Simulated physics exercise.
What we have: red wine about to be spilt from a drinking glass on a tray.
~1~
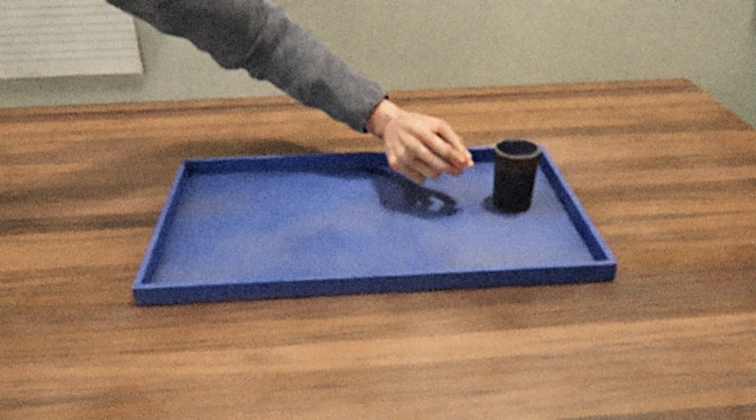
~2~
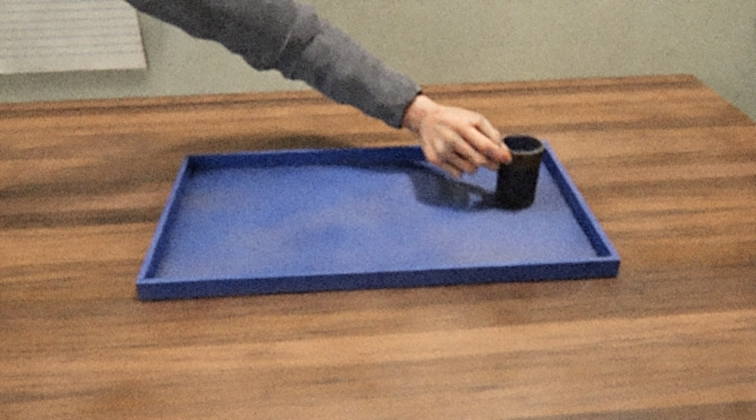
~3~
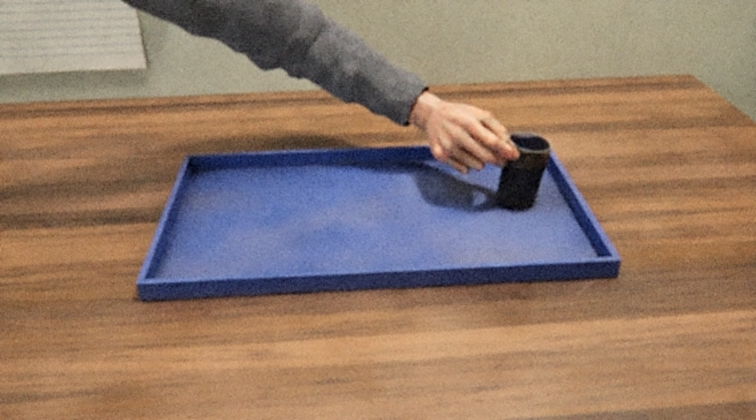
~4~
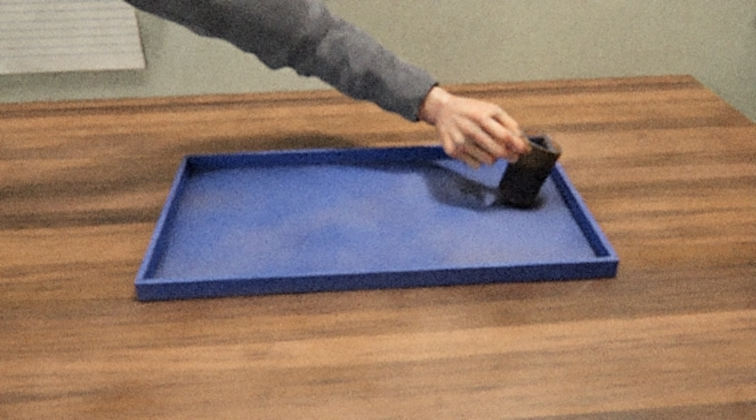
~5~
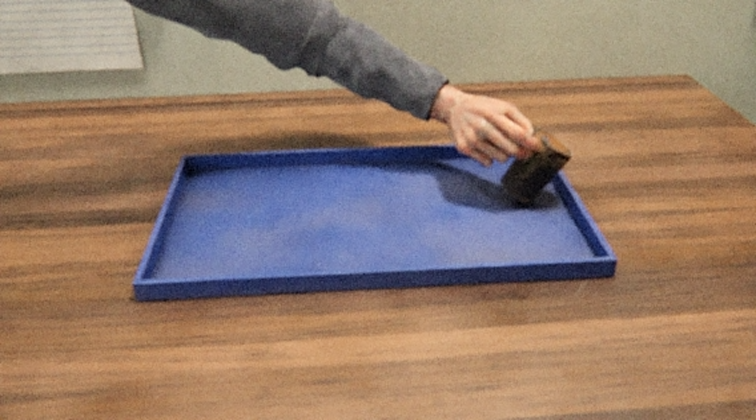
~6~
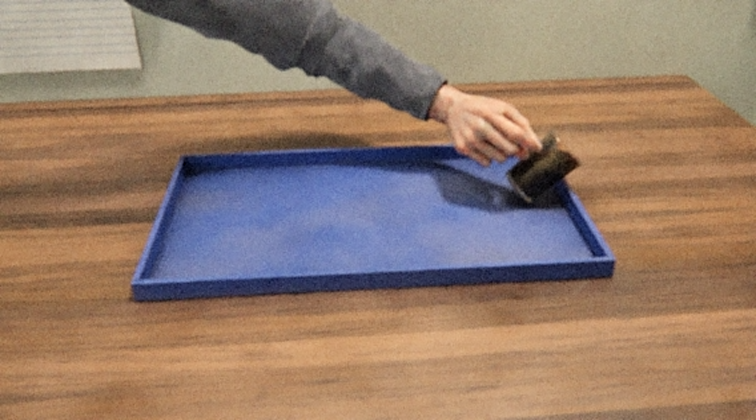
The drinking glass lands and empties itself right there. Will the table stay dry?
I expect the spill will leave the tray.
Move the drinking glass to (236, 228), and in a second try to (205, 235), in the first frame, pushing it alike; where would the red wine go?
One: It keeps within the tray. Two: It stays in the tray.
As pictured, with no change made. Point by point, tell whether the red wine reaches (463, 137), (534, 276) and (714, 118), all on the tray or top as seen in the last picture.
First spot: Missed; second: Missed; third: Missed.
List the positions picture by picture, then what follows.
In the first picture, it stands upright; drinking glass (515, 174) about two thirds full; tray (381, 272).
The second picture shows the hand pushes it; drinking glass about two thirds full, surface at (519, 162).
The third picture shows the hand pushes it; drinking glass (523, 168) about two thirds full.
The fourth picture shows the hand pushes it; drinking glass about two thirds full, surface at (534, 158); tray (383, 268).
The fifth picture shows the hand pushes it; drinking glass (537, 165) tipped 30°.
In the sixth picture, it is falling; drinking glass (544, 166) tipped 45°.
Soon after, the drinking glass lies across the rim; the puddle covers about as much as a plate; it is on the top, beyond the rim.
Later, the puddle covers about as much as a tray; it is on the top, beyond the rim.
In the end, the puddle covers about as much as a tray; it is on the top, beyond the rim.
